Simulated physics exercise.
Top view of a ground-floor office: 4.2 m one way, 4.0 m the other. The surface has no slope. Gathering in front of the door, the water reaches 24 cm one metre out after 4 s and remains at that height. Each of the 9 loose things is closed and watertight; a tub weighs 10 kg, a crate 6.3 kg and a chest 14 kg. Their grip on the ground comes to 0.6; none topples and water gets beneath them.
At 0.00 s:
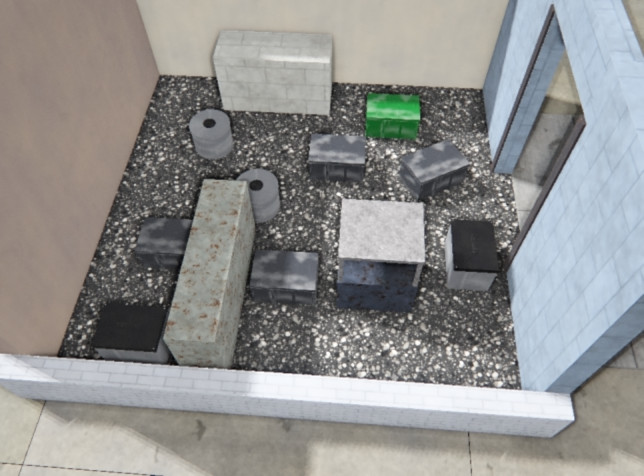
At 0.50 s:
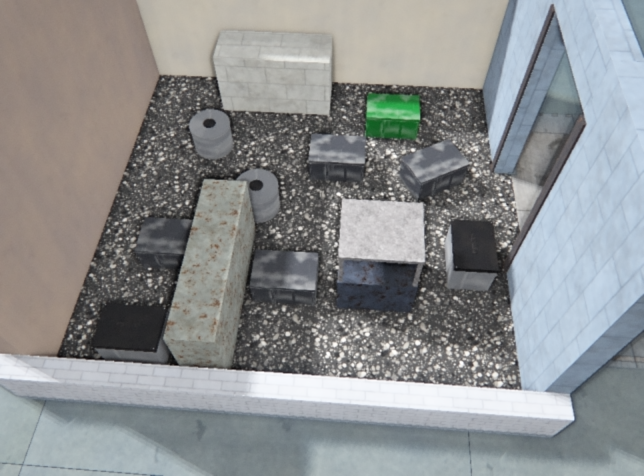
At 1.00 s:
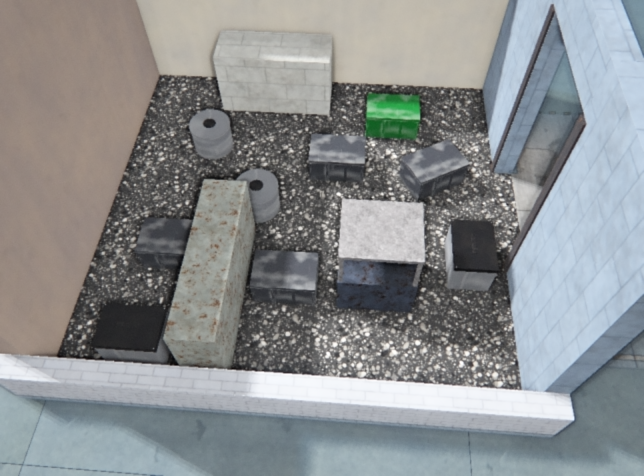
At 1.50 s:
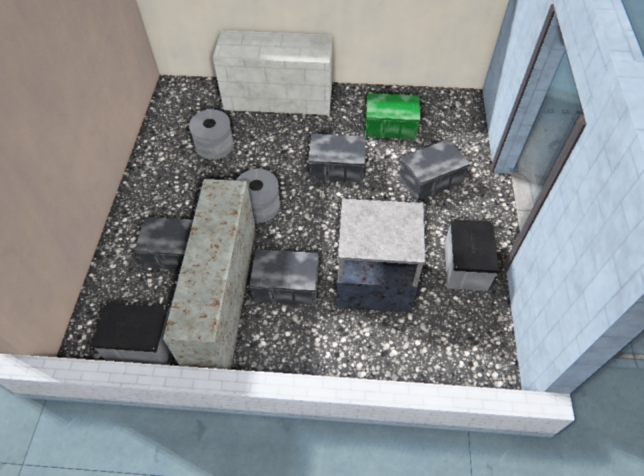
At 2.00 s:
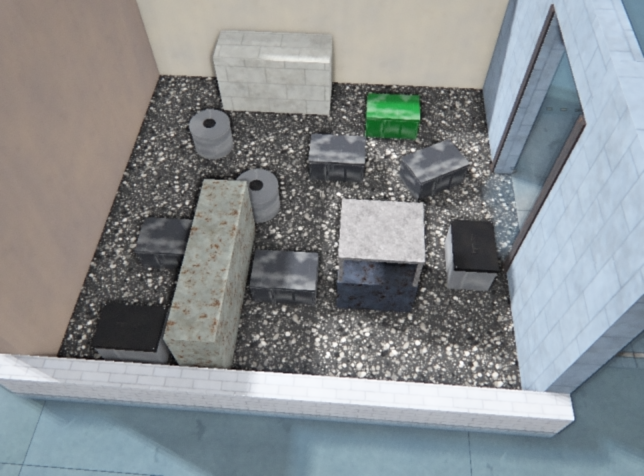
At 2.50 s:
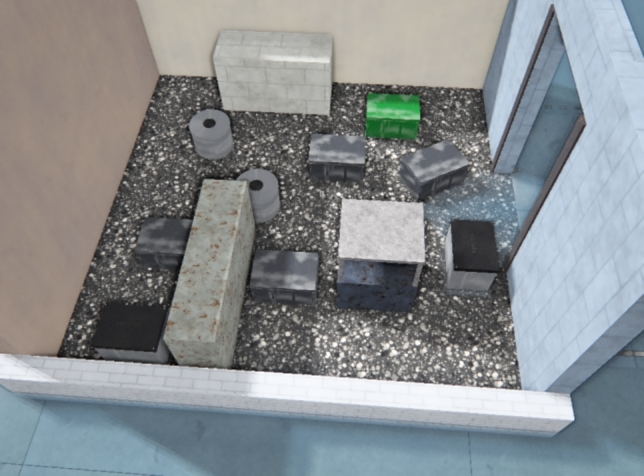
The video shows a walled room with a gravel-like floor holding a green crate, gray boxes and pale blocks. Water spreads across the ground outside, then enters through the doorway on the right, while the objects inside stay still.
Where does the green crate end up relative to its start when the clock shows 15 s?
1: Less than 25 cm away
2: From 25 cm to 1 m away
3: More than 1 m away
2, from 25 cm to 1 m away.
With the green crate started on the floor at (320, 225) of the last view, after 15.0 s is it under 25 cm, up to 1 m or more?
I'd say it goes a long distance.
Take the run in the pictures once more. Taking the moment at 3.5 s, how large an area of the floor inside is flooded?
About 3.0 m2.
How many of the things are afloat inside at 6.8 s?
Answer: 5.
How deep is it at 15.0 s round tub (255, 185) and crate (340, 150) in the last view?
I'd estimate 19 cm for the first and 20 cm for the second.
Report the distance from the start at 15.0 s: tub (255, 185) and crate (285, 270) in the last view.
One is off by 100 cm, the other by 140 cm, in the order asked.
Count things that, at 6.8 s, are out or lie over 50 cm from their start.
Count: 6.
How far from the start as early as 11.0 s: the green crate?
About 60 cm.
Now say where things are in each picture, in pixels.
The green crate at (394, 106) rests on the ground; water covers 0.0 m2; 0 of 9 have shifted, in the first picture.
The green crate at (394, 106) rests on the ground; water covers 0.0 m2; 0 of 9 have shifted, in the second picture.
The green crate at (394, 106), on the bottom; water covers 0.0 m2; 0 of 9 have shifted, in the third picture.
The green crate at (394, 106) rests on the ground; 0.0 m2 under water; 0 of 9 have shifted, in the fourth picture.
The green crate at (394, 106), on the bottom; 0.1 m2 under water; 0 of 9 have shifted, in the fifth picture.
The green crate at (394, 106), on the bottom; 0.6 m2 under water; 0 of 9 have shifted, in the sixth picture.
After 3.5 s the green crate is near (394, 106), 0.0 m from its start, aground; 0 afloat.
After 6.8 s the green crate is near (400, 78), 0.5 m from its start, afloat; 5 afloat.
After 11.0 s the green crate is near (441, 129), 0.6 m from its start, afloat; 9 afloat.
After 15.0 s the green crate is near (410, 72), 0.5 m from its start, afloat; 9 afloat.
